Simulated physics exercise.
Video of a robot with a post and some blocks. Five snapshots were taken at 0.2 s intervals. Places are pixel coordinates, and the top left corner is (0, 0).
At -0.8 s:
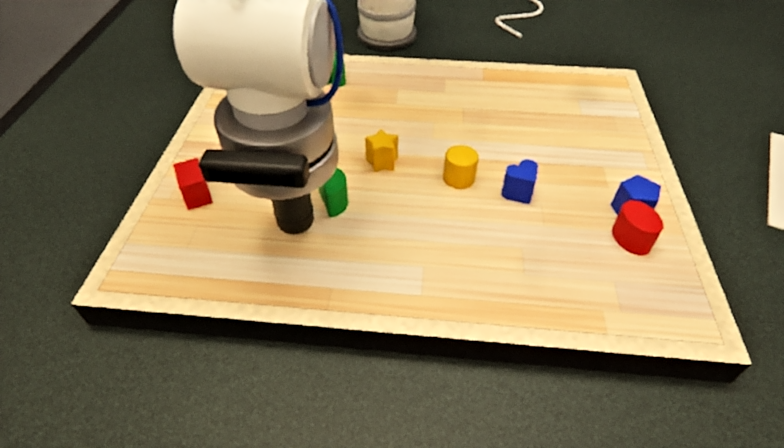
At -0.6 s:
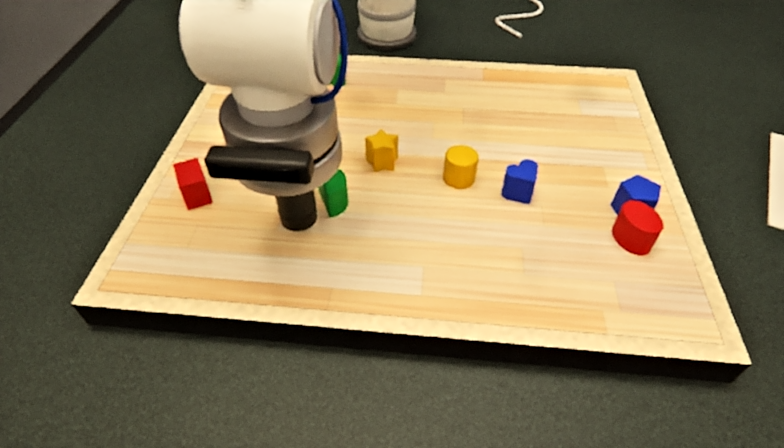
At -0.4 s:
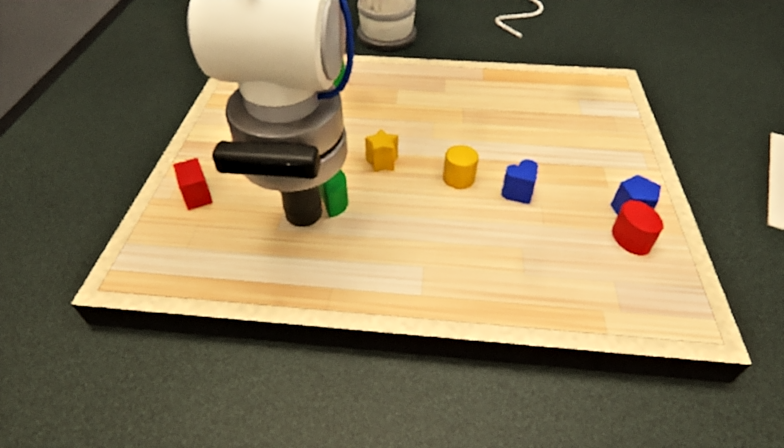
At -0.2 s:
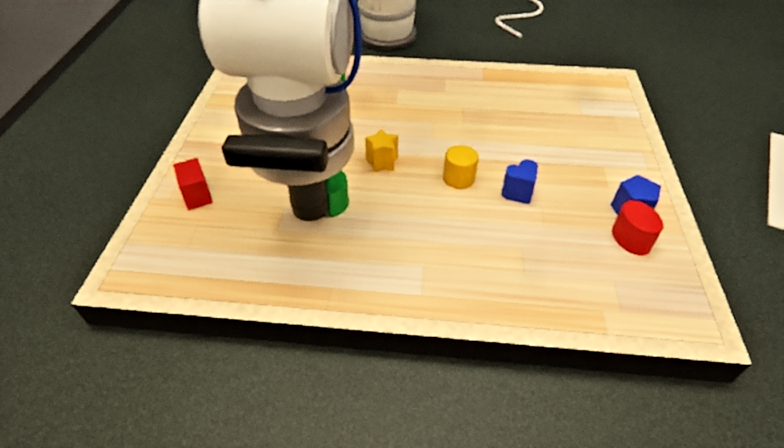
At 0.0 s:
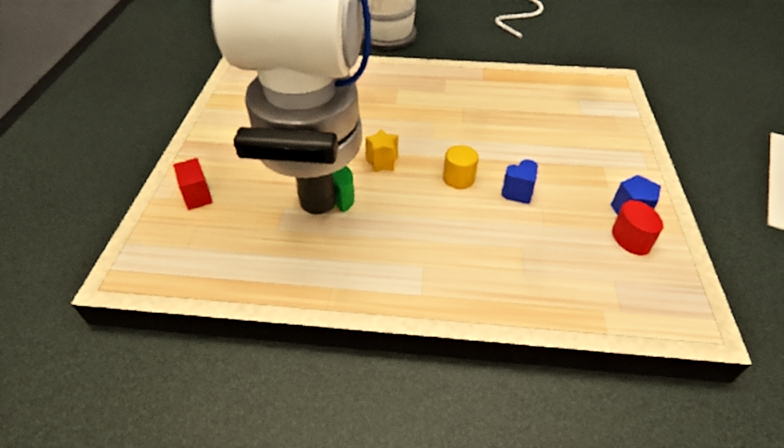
A robot arm moves its black post slightly right and away, nudging the green block rightward.
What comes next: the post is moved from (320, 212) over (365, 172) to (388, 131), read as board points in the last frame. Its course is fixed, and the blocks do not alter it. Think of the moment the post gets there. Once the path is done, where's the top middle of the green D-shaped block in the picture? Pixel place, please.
The green D-shaped block ends near (411, 100).
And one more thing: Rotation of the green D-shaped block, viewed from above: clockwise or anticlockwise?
From overhead, the rotation is clockwise.
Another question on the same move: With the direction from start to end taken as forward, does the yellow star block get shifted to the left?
No - that is not the case.
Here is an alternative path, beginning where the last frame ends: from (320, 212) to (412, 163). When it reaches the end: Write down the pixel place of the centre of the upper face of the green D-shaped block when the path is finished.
The middle of its upper face should be somewhere near (418, 122).
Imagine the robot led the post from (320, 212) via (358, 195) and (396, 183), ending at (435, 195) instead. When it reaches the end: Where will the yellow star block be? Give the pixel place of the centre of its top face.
It is going to be at (395, 124).
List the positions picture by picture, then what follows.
Post's lower end at (296, 222); green D-shaped block partly hidden; yellow star block at (382, 139), in the first frame.
Post at (299, 219); blocks still, in the second frame.
Post at (304, 214); blocks still, in the third frame.
Post at (311, 209); blocks still, in the fourth frame.
Post at (318, 202); green D-shaped block at (337, 173); yellow star block at (382, 139), in the fifth frame.
What follows on the original path. One third of the way, post at (352, 175); green D-shaped block at (368, 146), turned 10° anticlockwise; yellow star block at (388, 135), turned 15° anticlockwise.
Two thirds of the way, post at (375, 147); green D-shaped block at (393, 121); yellow star block at (416, 115).
At the end, post at (388, 121); green D-shaped block at (411, 100), turned 30° clockwise; yellow star block at (434, 104), turned 35° clockwise.
